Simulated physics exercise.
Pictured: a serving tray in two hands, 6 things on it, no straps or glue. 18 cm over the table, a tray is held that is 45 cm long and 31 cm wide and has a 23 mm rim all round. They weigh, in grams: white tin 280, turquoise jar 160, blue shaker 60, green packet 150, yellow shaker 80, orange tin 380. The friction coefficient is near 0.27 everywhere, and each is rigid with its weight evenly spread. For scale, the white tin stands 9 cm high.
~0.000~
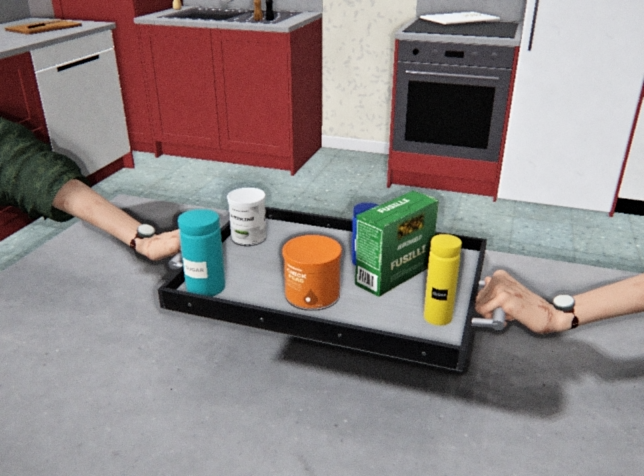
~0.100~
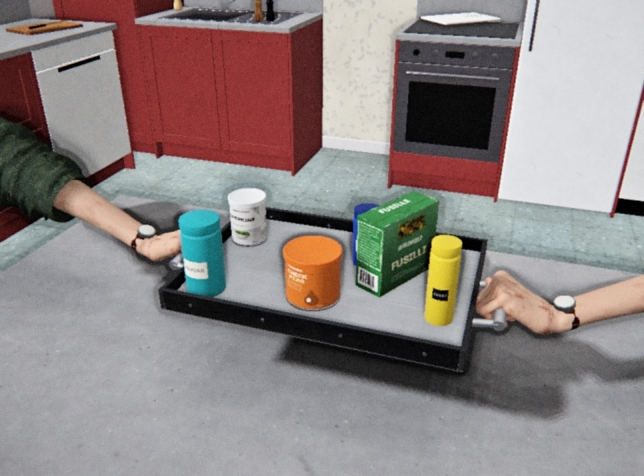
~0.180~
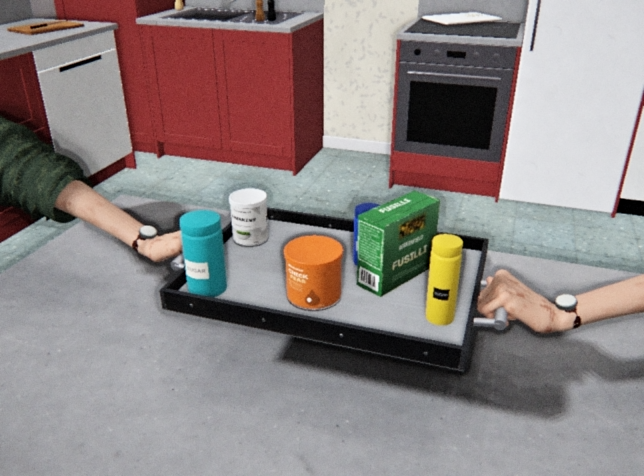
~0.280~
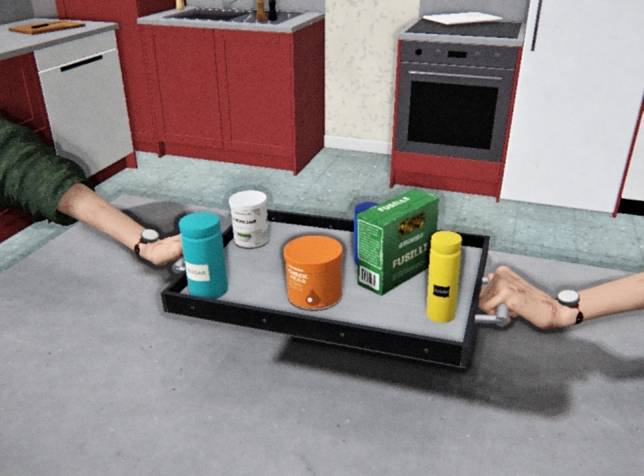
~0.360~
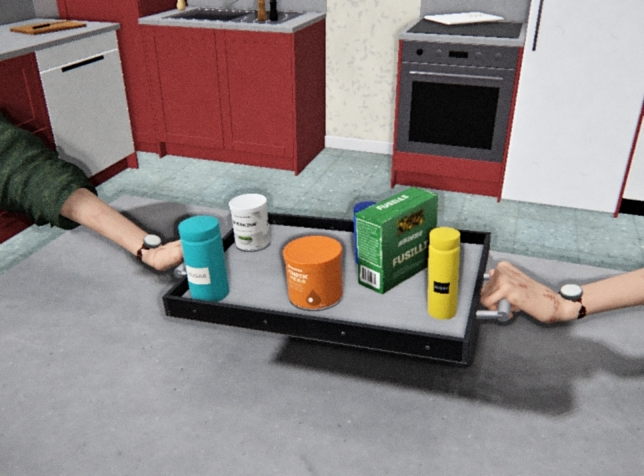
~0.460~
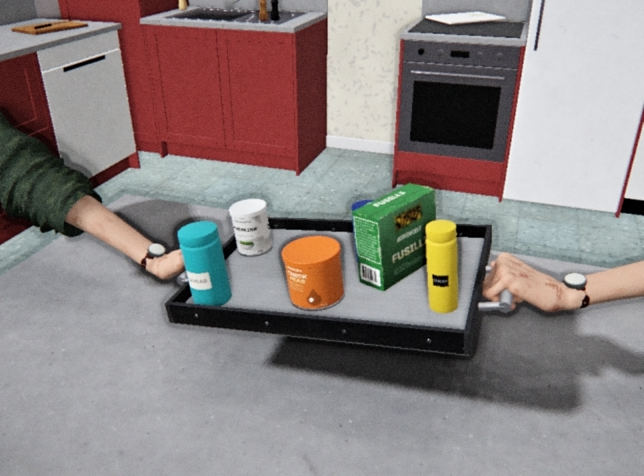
Two hands hold a tray of kitchen containers level, then tilt it slightly left edge down.
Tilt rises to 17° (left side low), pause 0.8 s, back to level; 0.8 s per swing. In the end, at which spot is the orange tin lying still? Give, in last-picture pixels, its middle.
The orange tin lies still near (250, 260).
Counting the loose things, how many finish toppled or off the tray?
Total: 0.
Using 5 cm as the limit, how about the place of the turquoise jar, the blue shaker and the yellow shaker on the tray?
Here is how it goes: The turquoise jar remains near its start; next, the blue shaker moves off; last, the yellow shaker moves off.
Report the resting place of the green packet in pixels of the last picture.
Around (299, 223).
After 1.16 s, tray tilted 17°, left edge down; orange tin slid 3 cm near (293, 276); green packet slid 5 cm; yellow shaker slid 4 cm.
After 1.46 s, tray tilted 17°, left edge down; orange tin slid 9 cm near (261, 279); green packet slid 12 cm; blue shaker slid 10 cm.
After 1.76 s, tray tilted 17°, left edge down; orange tin slid 12 cm near (248, 279); yellow shaker slid 18 cm; blue shaker slid 18 cm.
At rest (3.0 s), not toppled but over 5 cm from the start, blue shaker, green packet, yellow shaker and orange tin; the other 2 in place, give or take 5 cm. In the last view, orange tin near (250, 259).
